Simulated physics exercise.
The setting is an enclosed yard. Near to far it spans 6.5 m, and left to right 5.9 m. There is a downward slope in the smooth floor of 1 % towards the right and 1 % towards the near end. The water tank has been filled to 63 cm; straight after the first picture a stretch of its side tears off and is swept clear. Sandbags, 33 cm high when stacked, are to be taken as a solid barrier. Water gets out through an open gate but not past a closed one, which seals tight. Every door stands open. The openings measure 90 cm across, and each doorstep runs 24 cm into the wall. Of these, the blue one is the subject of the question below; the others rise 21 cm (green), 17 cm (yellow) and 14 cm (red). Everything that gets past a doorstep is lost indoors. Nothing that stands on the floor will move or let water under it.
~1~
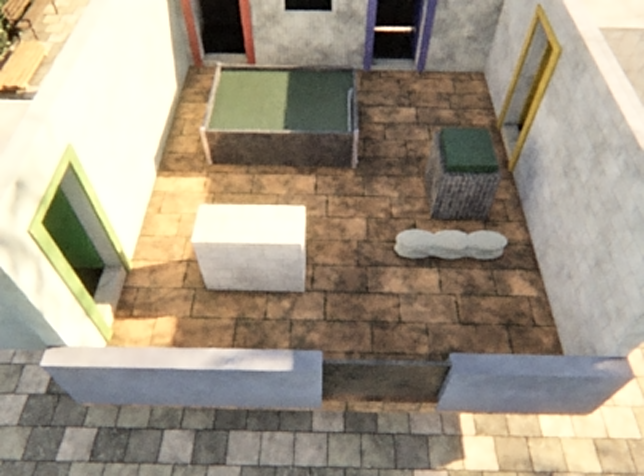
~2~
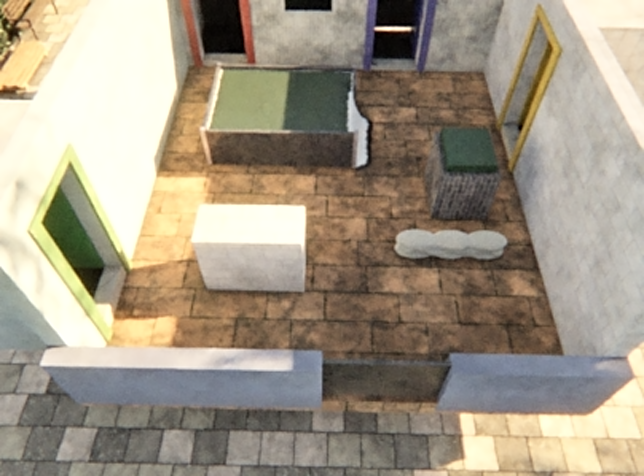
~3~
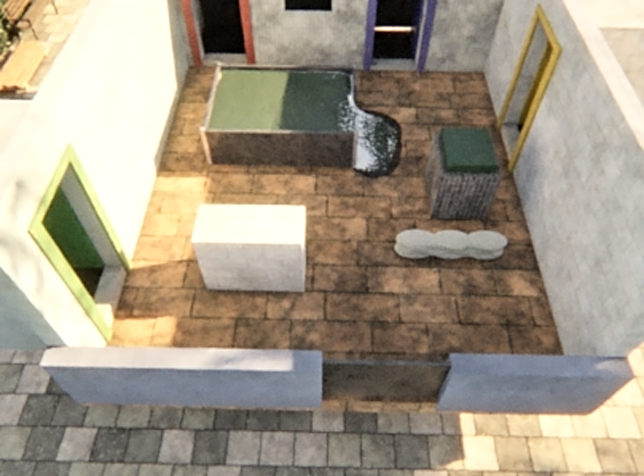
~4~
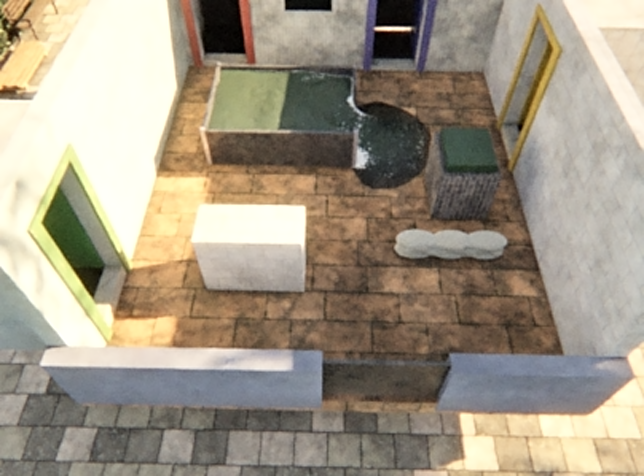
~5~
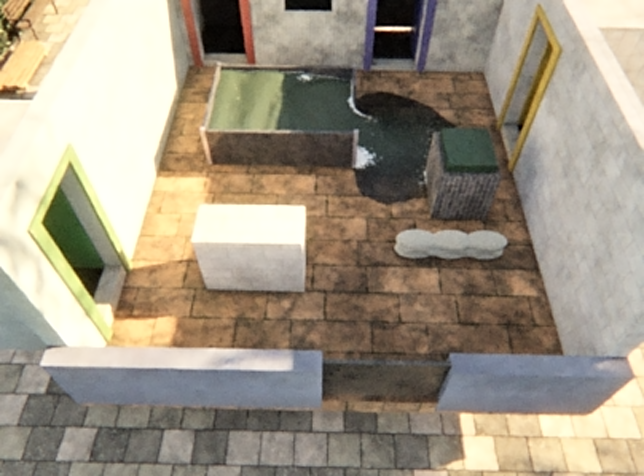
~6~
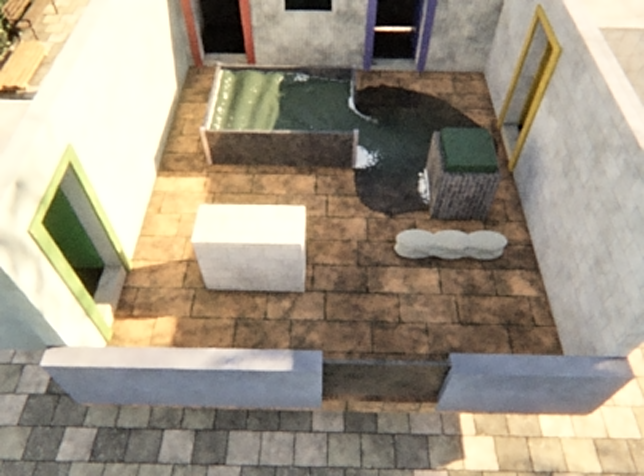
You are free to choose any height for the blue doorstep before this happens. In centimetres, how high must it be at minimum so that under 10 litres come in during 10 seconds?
At least 5.5 cm or so.
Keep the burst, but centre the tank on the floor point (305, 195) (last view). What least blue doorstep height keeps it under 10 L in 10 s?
Close to 13.5 cm would do it.
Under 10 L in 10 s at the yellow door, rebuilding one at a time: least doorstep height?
The yellow one would have to be about 34 cm high.
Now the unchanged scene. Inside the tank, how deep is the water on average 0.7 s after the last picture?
Around 42 cm on average.
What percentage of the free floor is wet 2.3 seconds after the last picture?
Approximately 40 %.
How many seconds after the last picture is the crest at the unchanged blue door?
Roughly 4.0 s.
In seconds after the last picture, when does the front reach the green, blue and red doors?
Green: 4.5 s; blue: 0.7 s; red: 3.8 s.
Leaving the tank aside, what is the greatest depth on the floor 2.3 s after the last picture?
Close to 32 centimetres.
Then, 0.7 s after the last picture water covers 20 % of the floor, deepest (34 cm) near (364, 151); it has not reached the blue door.
Then, 2.3 s after the last picture water covers 40 % of the floor, deepest (32 cm) near (502, 161); 8 cm at the blue door, 0 litres in over its 10 cm doorstep.
Then, 9.3 s after the last picture water covers 95 % of the floor, deepest (12 cm) near (564, 387); 5 cm at the blue door, 0 litres in over its 10 cm doorstep.
At the blue door as built, the water peaked near 8 cm, 4.1 s after the last picture.
Run again over the same 10 s with other heights there, 14 litres in over 5 cm, 6 litres over 6 cm. The limit of 10 litres is kept from about 5.5 cm up.
